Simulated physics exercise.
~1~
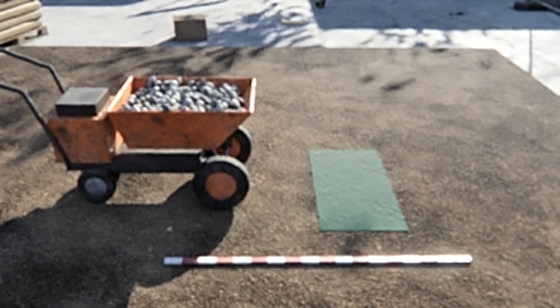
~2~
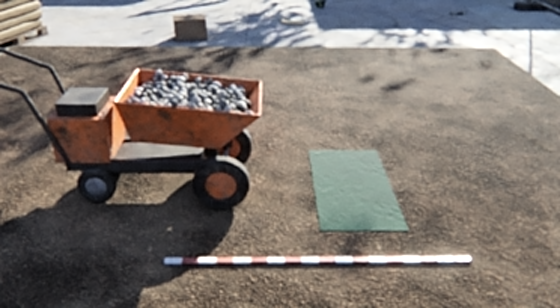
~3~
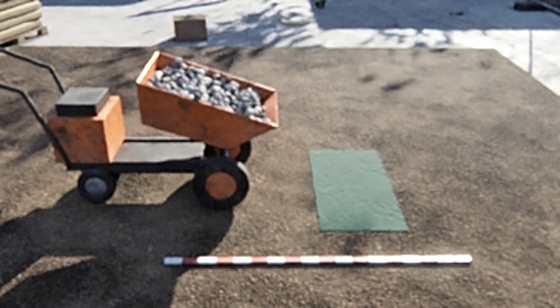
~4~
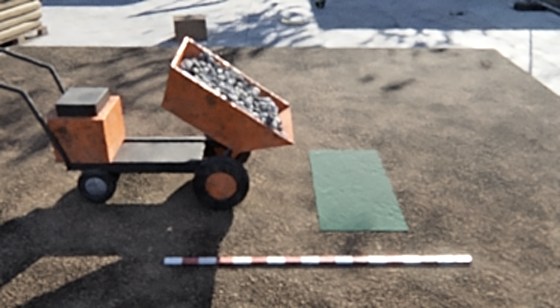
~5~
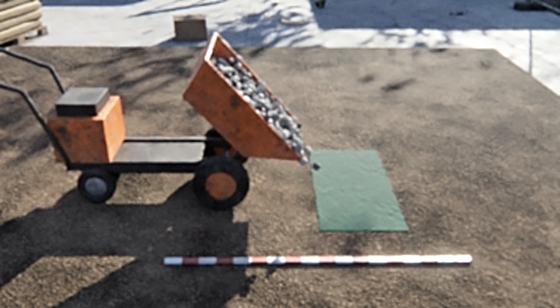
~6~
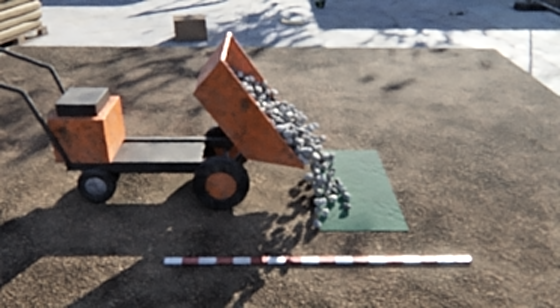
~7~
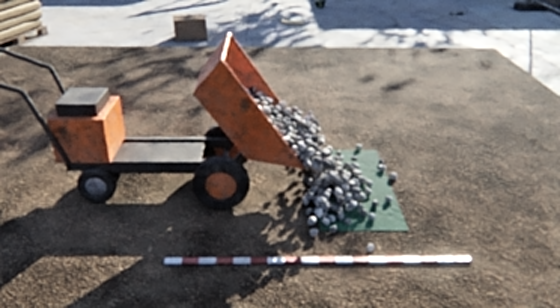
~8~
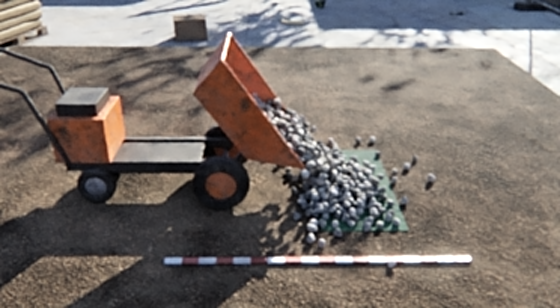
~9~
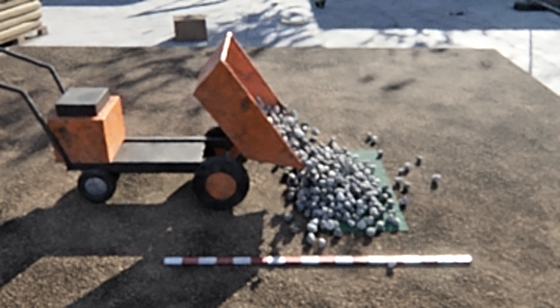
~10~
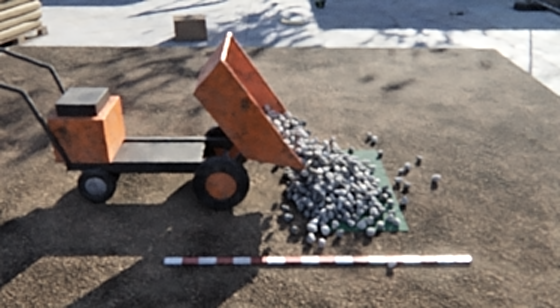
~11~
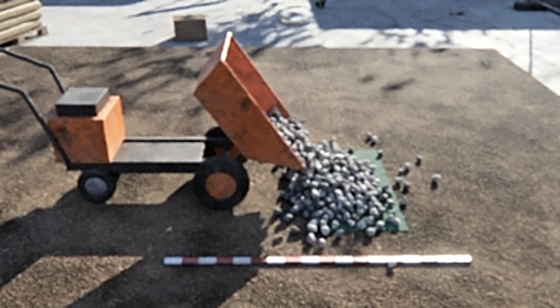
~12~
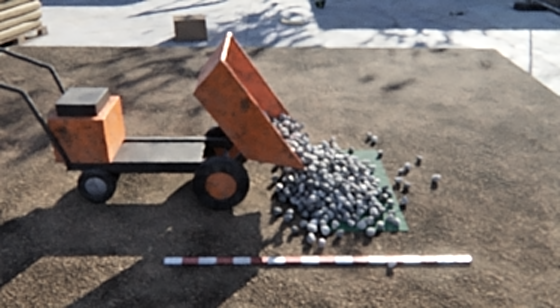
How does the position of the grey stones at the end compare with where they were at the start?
At the start the stones all sit in the level orange skip. By the end most have slid out to the right and lie heaped on the ground and partly over the green sheet, with some still in the tipped skip.
